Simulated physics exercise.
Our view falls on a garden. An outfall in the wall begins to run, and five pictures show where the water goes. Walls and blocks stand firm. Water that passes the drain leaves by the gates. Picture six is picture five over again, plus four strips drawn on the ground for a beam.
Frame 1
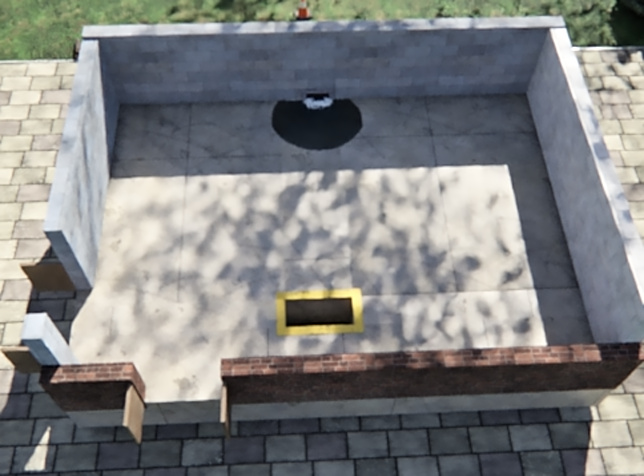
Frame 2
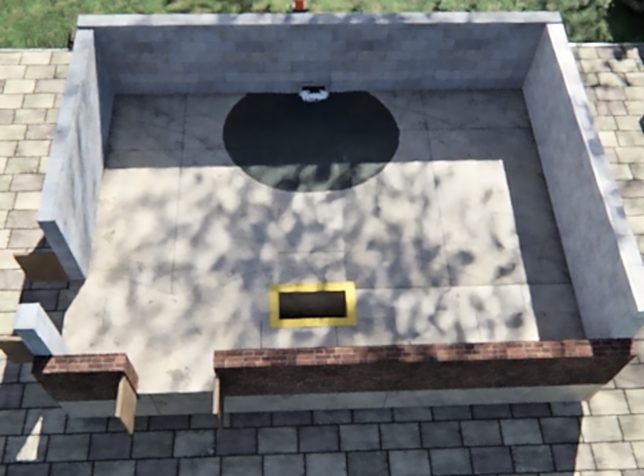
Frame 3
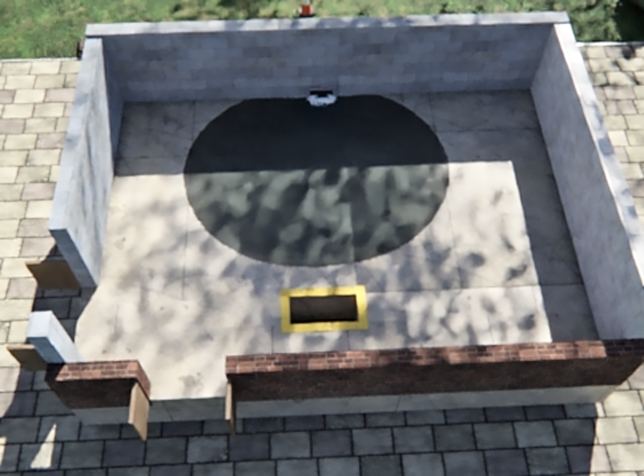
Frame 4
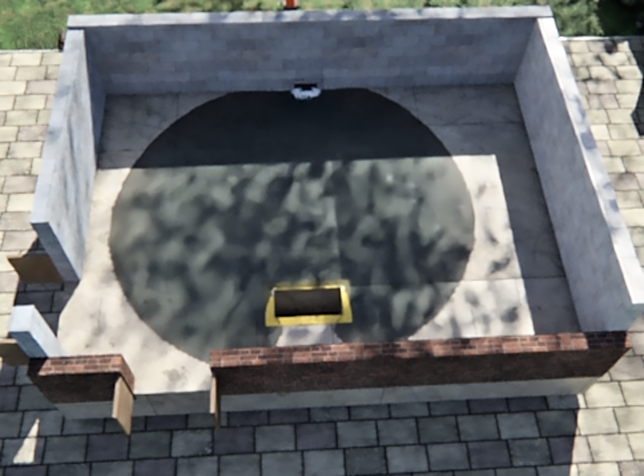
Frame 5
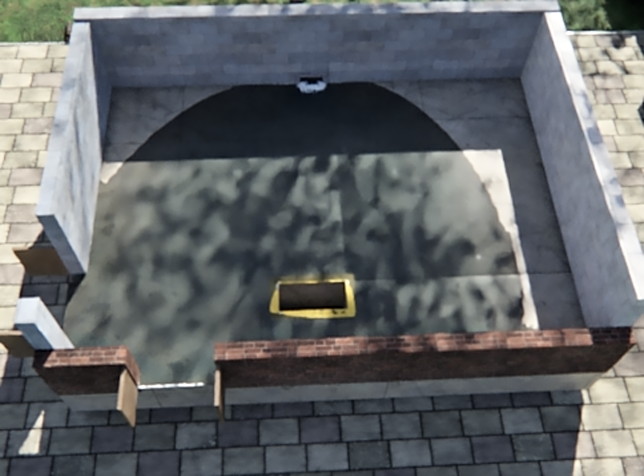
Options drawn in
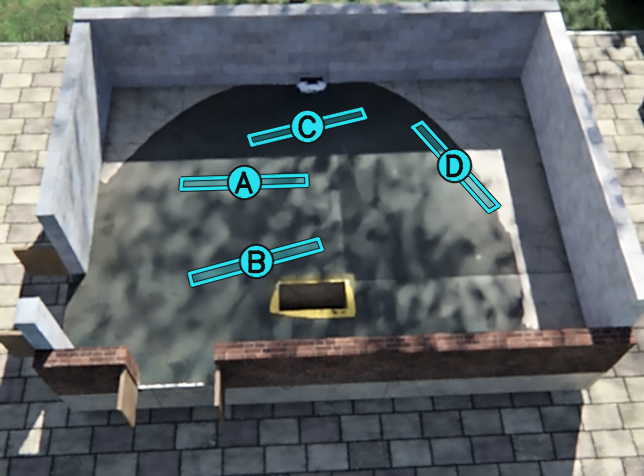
At the start, a small dark wet patch sits beneath an outfall at the back wall of a pale walled yard. The patch spreads forward and sideways in a widening round shape, reaching and surrounding the yellow-rimmed pit, then covers most of the floor, with the back corners and right side still pale.
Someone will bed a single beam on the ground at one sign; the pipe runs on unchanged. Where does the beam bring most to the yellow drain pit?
Use place D.
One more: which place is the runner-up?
It is A.
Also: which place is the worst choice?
That would be C.
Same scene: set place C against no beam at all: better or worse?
It is worse.
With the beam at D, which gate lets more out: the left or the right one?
More leaves on the right.
On the marked copy, A from (181, 184) to (306, 180); B from (190, 279) to (320, 244); C from (250, 140) to (363, 113); D from (417, 124) to (493, 208).
With A, about 28 % of the stream goes into the yellow drain pit, about 71 % out by the gates.
With B, about 19 % of the stream goes into the yellow drain pit, about 81 % out by the gates.
With C, about 14 % of the stream goes into the yellow drain pit, about 85 % out by the gates.
With D, about 38 % of the stream goes into the yellow drain pit, about 62 % out by the gates.
